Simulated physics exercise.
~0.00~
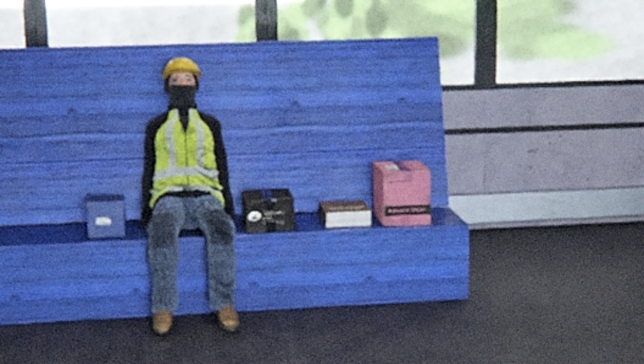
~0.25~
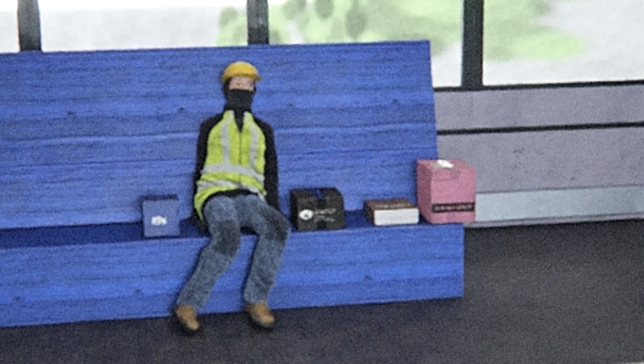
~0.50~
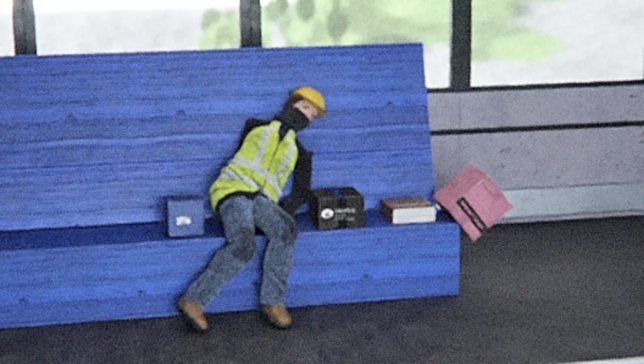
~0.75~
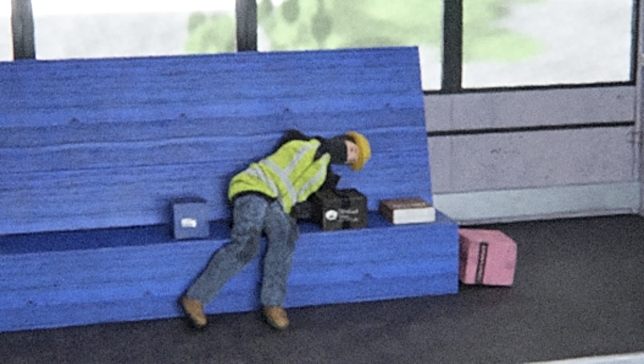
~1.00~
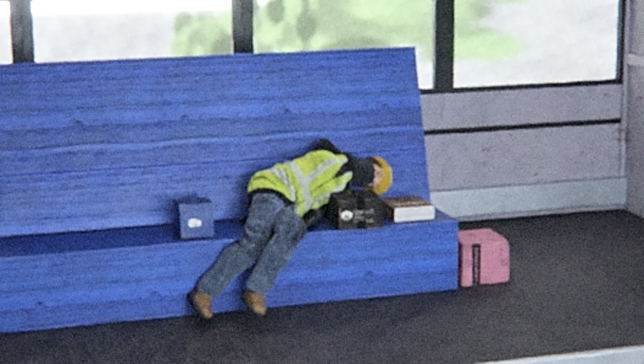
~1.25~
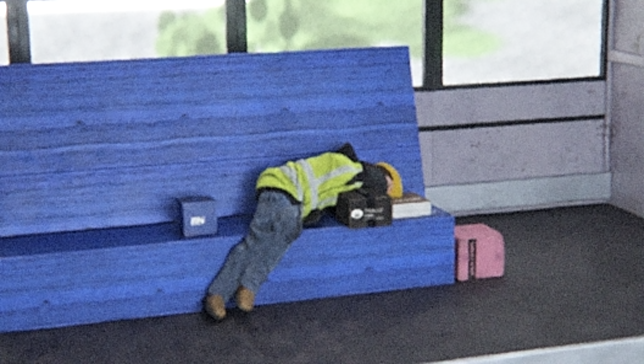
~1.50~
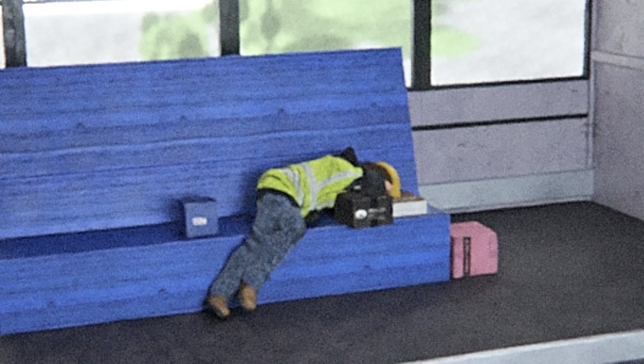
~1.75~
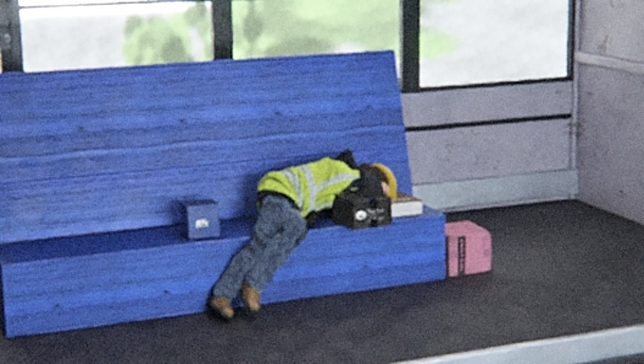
A seated passenger in a yellow hard hat and bright vest slid right along a blue bench and slumped over a black box, while a pink box toppled off the right end onto the floor; the blue and brown boxes stayed on the seat.
